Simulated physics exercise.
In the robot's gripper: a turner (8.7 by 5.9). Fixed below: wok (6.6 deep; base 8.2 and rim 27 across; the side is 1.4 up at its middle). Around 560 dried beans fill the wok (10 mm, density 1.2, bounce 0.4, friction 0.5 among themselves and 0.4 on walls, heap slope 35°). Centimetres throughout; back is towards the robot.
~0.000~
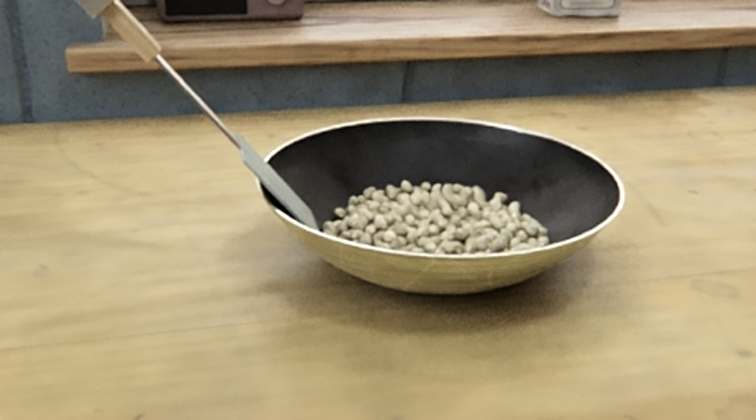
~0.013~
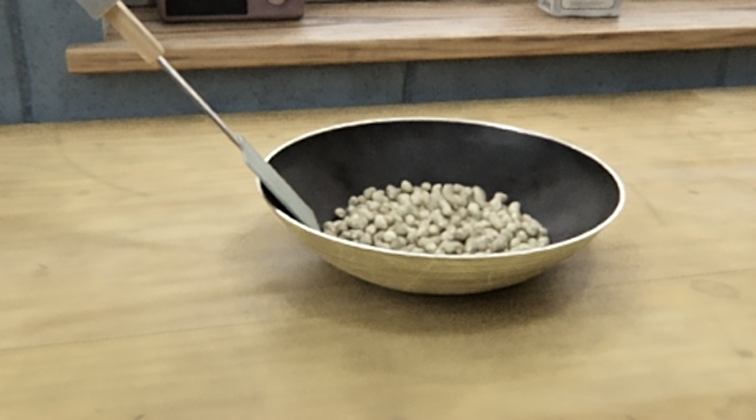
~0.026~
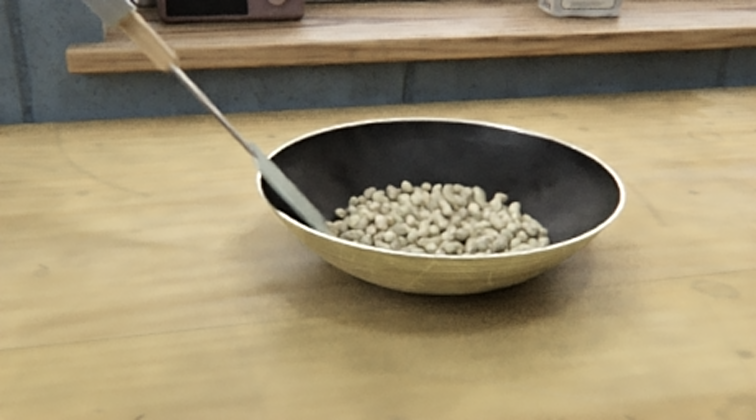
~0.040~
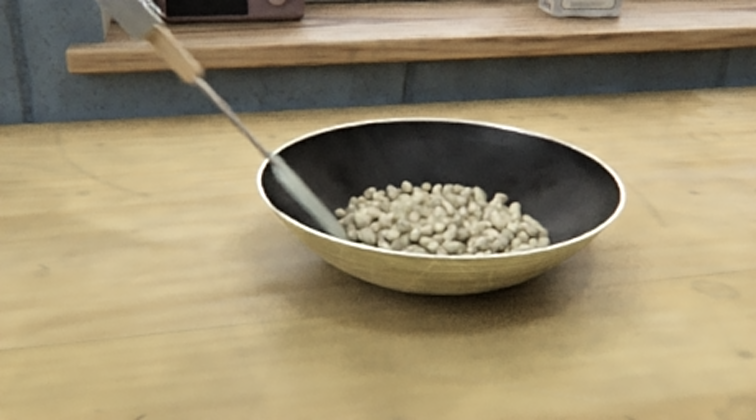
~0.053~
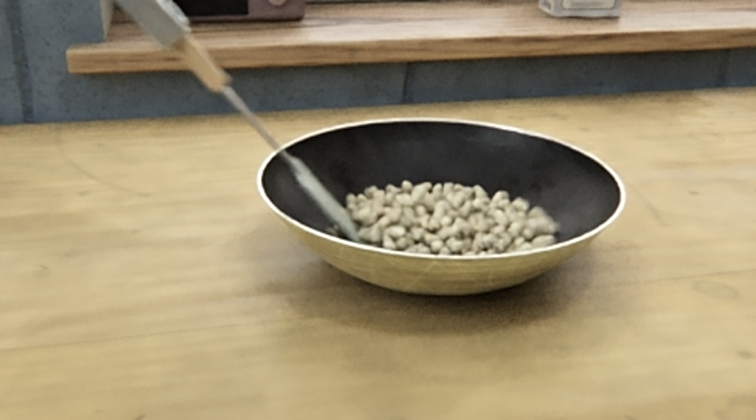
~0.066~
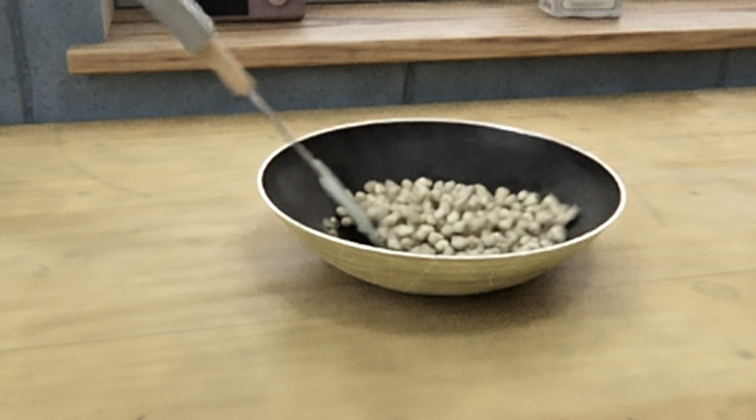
The footage shows a turner with a wooden grip resting at the left side of a dark-lined wok of pale beans on a wooden table, then sliding right into the beans, pushing some of them slightly rightward.
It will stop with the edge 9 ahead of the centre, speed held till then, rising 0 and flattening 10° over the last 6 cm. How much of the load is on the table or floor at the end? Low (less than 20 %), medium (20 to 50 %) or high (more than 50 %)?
Answer: Medium; 20 to 50 % of the dried beans finish on the table or floor.
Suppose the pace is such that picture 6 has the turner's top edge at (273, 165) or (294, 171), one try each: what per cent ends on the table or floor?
Some 5 and 15 per cent.
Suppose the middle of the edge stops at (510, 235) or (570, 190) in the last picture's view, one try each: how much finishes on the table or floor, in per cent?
Some 5 and 40 per cent.
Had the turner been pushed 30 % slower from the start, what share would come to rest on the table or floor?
It would be near 15 per cent.
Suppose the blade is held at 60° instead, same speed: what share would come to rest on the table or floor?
In that case some 30 per cent.
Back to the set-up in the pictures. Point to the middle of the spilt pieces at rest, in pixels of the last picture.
Near (701, 221).
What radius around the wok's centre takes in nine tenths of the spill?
Roughly 35 cm.
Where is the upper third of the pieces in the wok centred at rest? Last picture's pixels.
Around (550, 206).
After 0.10 s, sloping 52°, highest piece 7 above the table; 563 in the wok.
After 0.13 s, sloping 49°, highest piece 9 above the table; 561 in the wok, 2 on the blade or in flight.
After 0.35 s, sloping 42°, highest piece 9 above the table; 406 in the wok, 38 on the table or floor, 119 on the blade or in flight.
After 1.40 s, sloping 42°, highest piece 6 above the table; 406 in the wok, 157 on the table or floor.
In the end, 406 in the wok, 157 on the table or floor. That is 28 % on the table or floor.
